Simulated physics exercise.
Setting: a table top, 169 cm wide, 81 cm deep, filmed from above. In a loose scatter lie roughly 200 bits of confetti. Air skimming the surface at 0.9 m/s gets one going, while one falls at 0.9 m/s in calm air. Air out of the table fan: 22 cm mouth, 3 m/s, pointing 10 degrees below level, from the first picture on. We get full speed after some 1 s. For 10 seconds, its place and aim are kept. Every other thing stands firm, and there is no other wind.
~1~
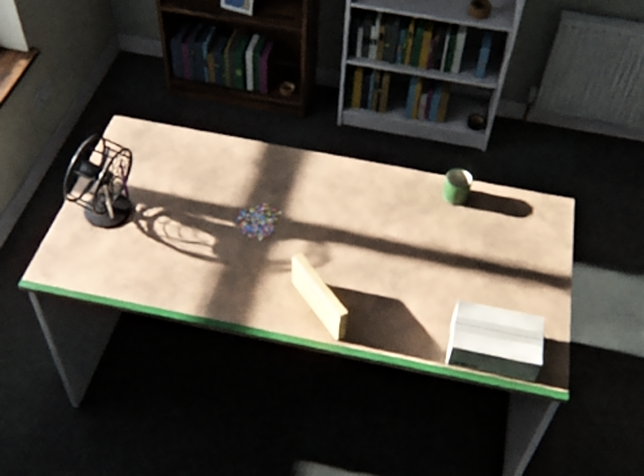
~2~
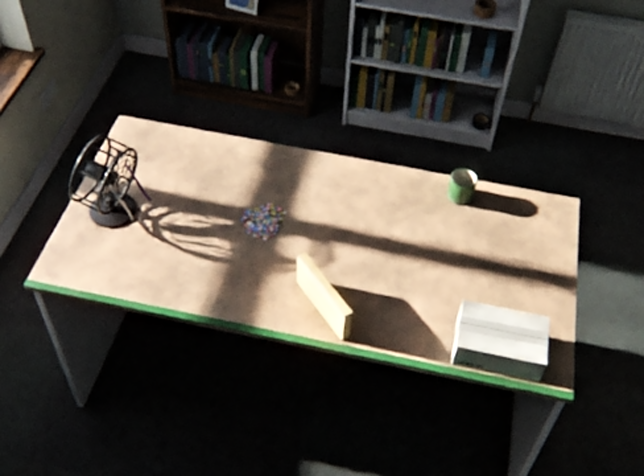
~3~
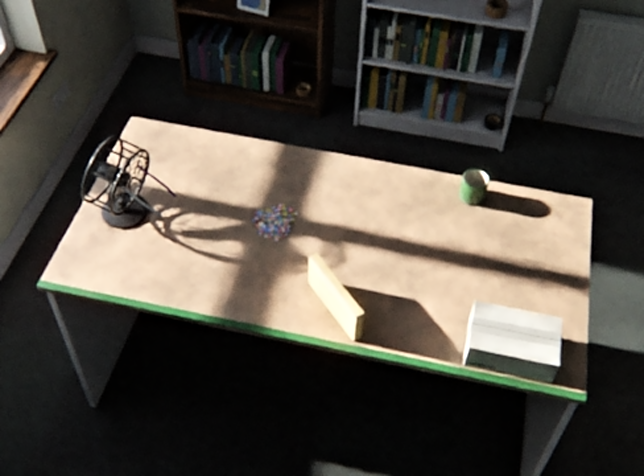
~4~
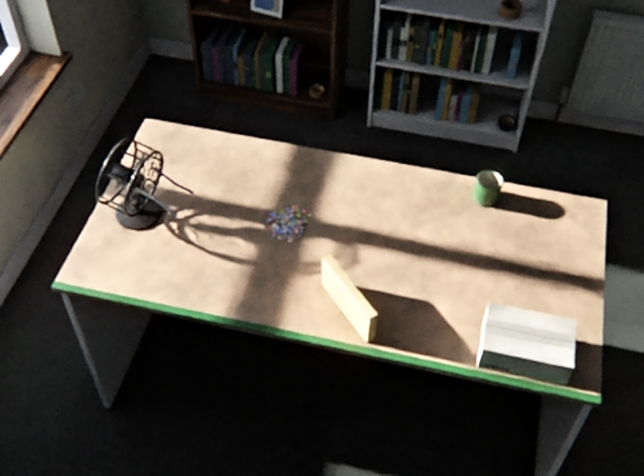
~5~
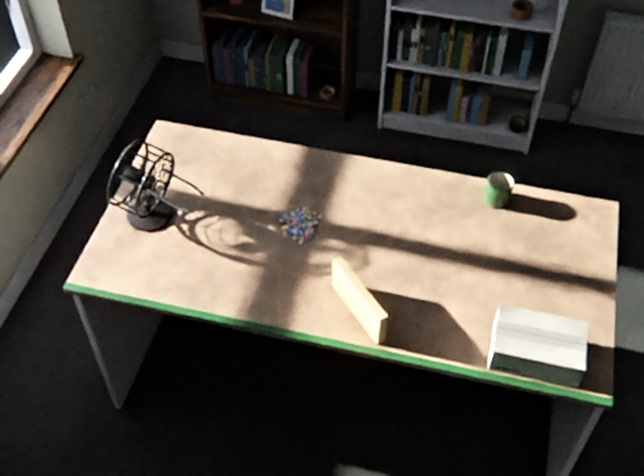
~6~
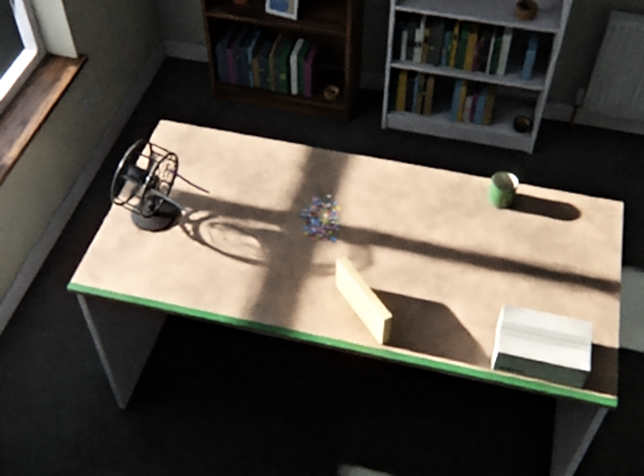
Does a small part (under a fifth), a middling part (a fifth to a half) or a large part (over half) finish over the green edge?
A small part.
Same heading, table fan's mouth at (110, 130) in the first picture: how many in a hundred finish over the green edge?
In that case roughly 50 percent.
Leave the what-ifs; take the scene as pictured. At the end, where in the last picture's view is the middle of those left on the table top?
Their middle sits at about (478, 199) in the last picture.
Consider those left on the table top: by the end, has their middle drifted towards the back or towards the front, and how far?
Direction: Rearward; shift: About 25 cm.
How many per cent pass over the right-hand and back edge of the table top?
30 % right-hand, 2 % back.
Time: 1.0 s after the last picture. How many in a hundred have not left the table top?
Some 100 per cent.
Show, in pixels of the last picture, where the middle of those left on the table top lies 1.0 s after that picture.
Around pixel (480, 202).
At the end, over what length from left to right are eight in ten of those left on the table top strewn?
Roughly 50 cm from left to right.
Then, 1.0 s after the last picture, 0 % are over the green edge; the middle of those still in play is near (487, 202); 9 % have settled or left.
Then, 2.2 s after the last picture, 0 % are over the green edge; the middle of those still in play is near (472, 199); 30 % have settled or left.
Then, 4.6 s after the last picture, 0 % are over the green edge; the middle of those still in play is near (474, 197); 41 % have settled or left.
Then, 9.1 s after the last picture, at the end, 0 % are over the green edge; the middle of those still in play is near (478, 199).
